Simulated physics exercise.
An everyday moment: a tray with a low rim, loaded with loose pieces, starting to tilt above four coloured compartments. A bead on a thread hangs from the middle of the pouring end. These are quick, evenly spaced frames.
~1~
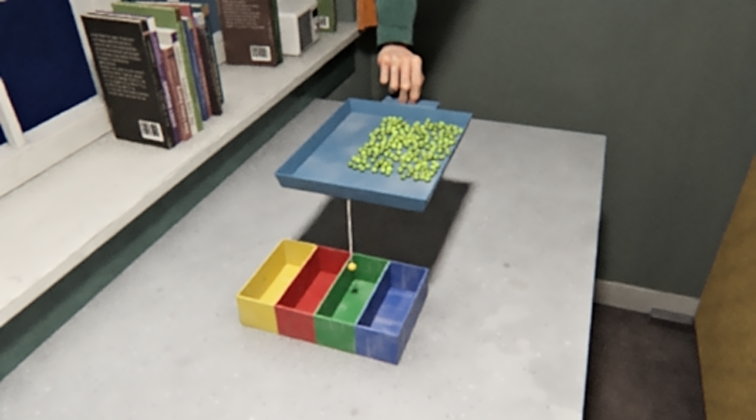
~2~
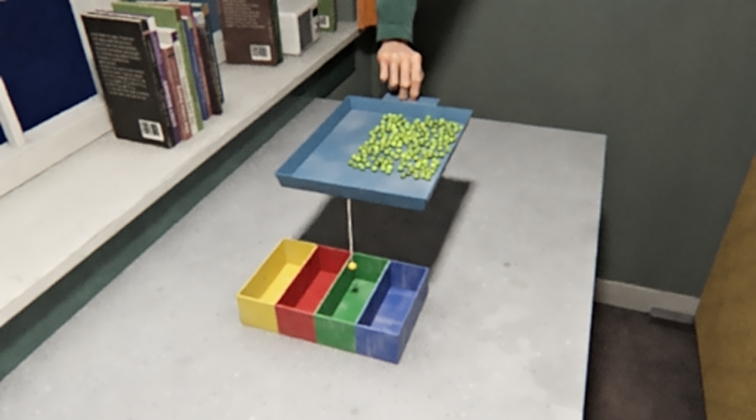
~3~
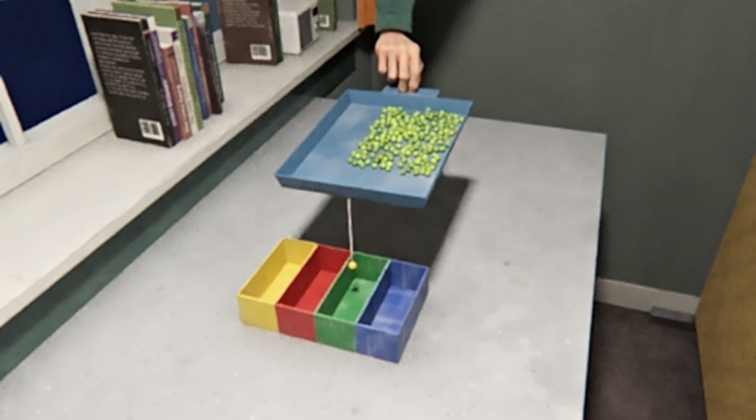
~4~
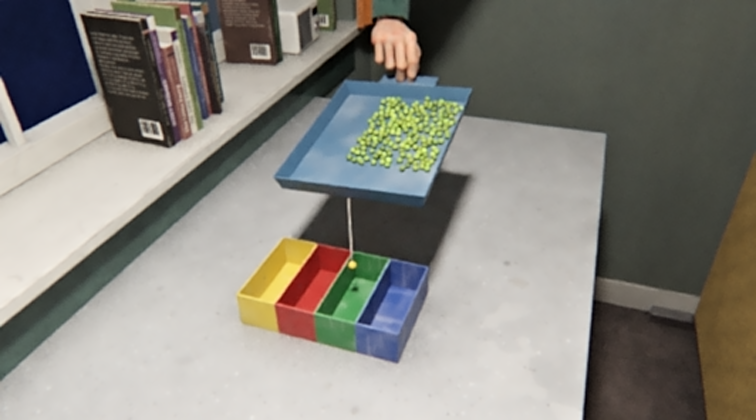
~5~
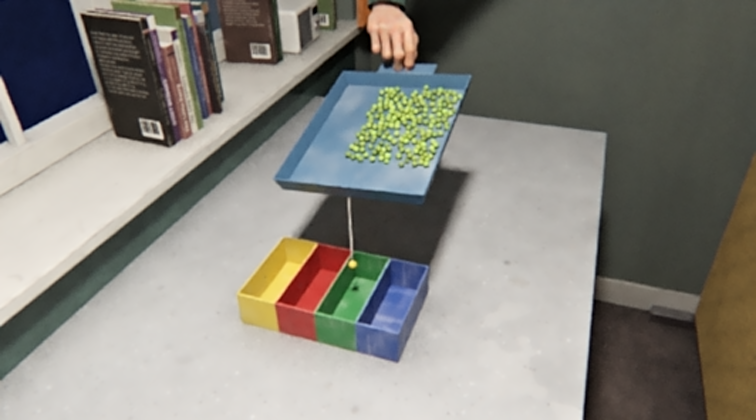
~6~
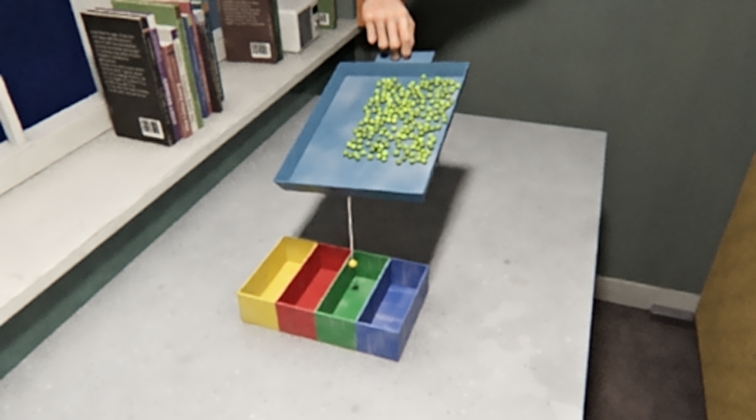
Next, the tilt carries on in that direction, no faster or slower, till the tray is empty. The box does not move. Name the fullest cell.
It favours the yellow compartment.
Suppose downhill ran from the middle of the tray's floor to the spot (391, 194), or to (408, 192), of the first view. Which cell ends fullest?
At the first place that blue cell, at the second the blue one.
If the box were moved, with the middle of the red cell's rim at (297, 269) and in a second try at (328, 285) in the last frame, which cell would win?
The first try: The red cell. The second: The yellow one.
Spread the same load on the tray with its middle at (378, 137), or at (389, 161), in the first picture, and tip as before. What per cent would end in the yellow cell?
The first gives 70 %, the second 50 %.
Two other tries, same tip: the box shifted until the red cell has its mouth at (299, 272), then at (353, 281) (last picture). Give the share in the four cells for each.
Roughly 100 per cent, and 40 per cent.
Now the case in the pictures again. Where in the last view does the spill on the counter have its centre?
Roughly at (181, 328).
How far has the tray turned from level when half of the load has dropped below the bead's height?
Roughly 105°.
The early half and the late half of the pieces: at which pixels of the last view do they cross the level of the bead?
At about (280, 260), then at (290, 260).
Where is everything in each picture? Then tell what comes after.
In the first picture, corners of the pouring end near (280, 172) and (423, 197), level; middle of the load near (407, 145), dried peas; bead on its thread near (352, 267); yellow cell near (257, 312); red cell near (295, 322); green cell near (335, 332); blue cell near (377, 342).
In the second picture, corners of the pouring end near (280, 172) and (423, 196), level; middle of the load near (407, 143).
In the third picture, corners of the pouring end near (279, 173) and (422, 194), tipped barely, lowest at the left corner; middle of the load near (407, 138).
In the fourth picture, corners of the pouring end near (279, 175) and (421, 193), tipped a little, lowest at the left corner; middle of the load near (406, 130).
In the fifth picture, corners of the pouring end near (278, 177) and (420, 191), tipped a little, lowest at the left corner; middle of the load near (403, 119).
In the sixth picture, corners of the pouring end near (278, 178) and (419, 190), tipped clearly, lowest at the left corner; middle of the load near (401, 113); yellow cell near (258, 309); red cell near (296, 319); green cell near (336, 329); blue cell near (377, 339).
Shortly afterwards, tray tipped steeply; the bulk on the tray; only a few in the yellow cell; a little falling or outside the box.
Next, tray tipped past a quarter turn; near a third on the tray; near a quarter in the yellow cell; a little in the red cell; near a quarter falling or outside the box.
Some moments later, tray tipped past a quarter turn; near two thirds in the yellow cell; near a third in the red cell; only a few in the green cell; only a few in the blue cell; a little falling or outside the box.
In the end, tray tipped past a quarter turn; near two thirds in the yellow cell; near a third in the red cell; only a few in the green cell; only a few in the blue cell; a little outside the box.
